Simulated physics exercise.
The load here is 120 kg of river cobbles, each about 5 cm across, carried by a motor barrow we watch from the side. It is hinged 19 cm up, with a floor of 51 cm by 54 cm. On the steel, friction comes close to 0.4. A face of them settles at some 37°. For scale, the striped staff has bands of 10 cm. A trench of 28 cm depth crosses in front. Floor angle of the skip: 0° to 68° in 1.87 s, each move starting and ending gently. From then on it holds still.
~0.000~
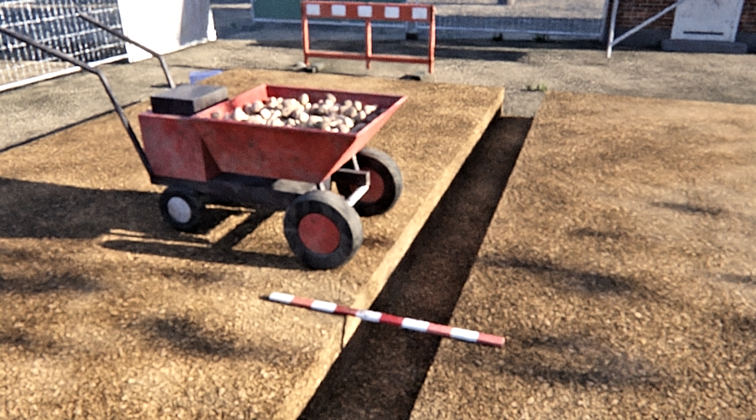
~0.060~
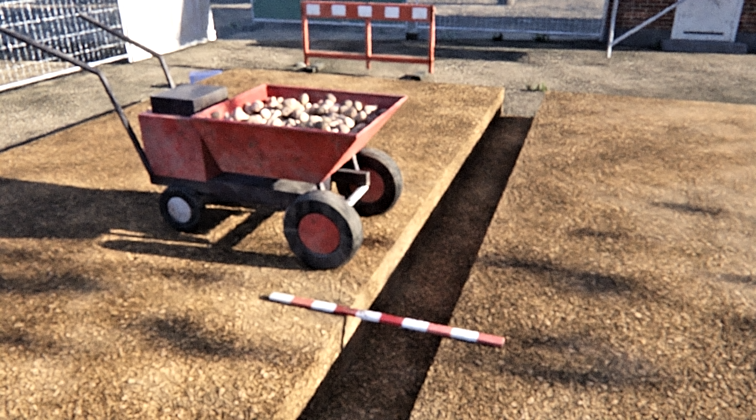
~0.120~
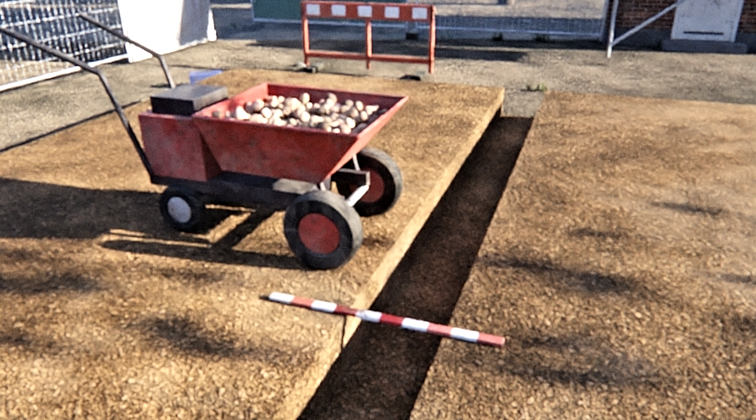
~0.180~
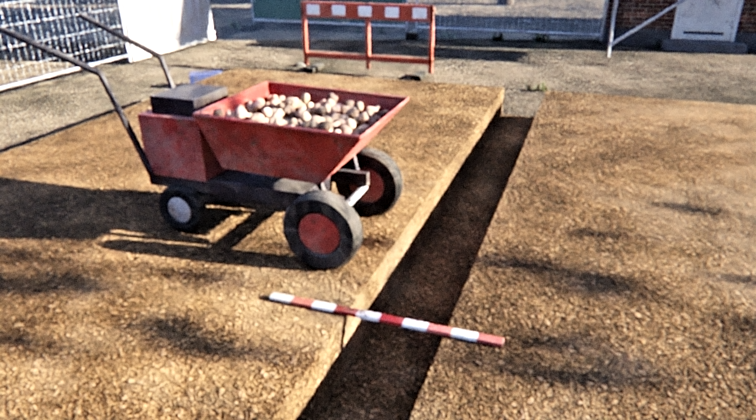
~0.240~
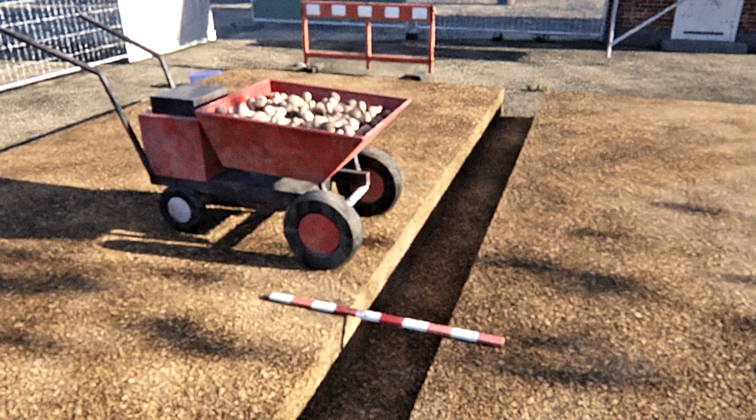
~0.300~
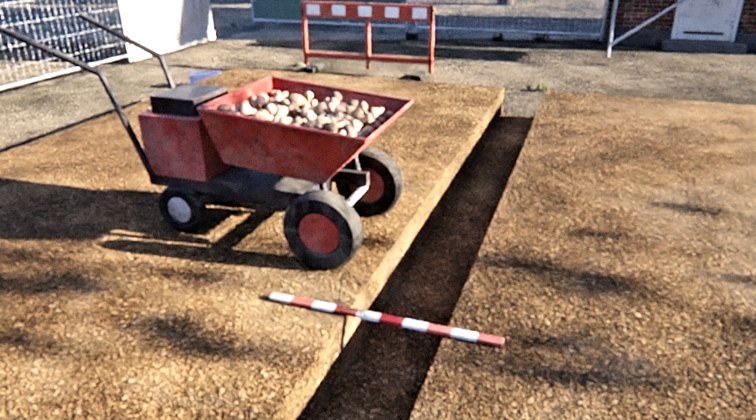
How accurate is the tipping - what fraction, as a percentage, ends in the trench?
Close to 55 in every hundred.
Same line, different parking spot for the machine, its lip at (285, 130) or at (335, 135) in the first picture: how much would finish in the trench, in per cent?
I'd say some 100 per cent and some 85 per cent.
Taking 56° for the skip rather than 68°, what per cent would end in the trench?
I'd guess some 45 in a hundred.
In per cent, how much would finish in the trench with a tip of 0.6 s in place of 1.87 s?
Estimate: About 35 %.
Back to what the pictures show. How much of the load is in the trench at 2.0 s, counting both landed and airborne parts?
By that moment, roughly 20 per cent of the load.
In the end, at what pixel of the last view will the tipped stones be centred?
I'd point to around (469, 280).
After 1.4 s the floor is at 57°; 99 % in the skip, 1 % in the trench; the foremost stones are at (449, 213).
After 2.0 s the floor is at 68°; 47 % in the skip, 20 % in the trench, 33 % past the trench; the foremost stones are at (560, 260).
After 2.3 s the floor is at 68°; 21 % in the skip, 33 % in the trench, 46 % past the trench; the foremost stones are at (612, 268).
After 4.3 s the floor is at 68°; 0 % in the skip, 55 % in the trench, 45 % past the trench; the foremost stones are at (629, 272).
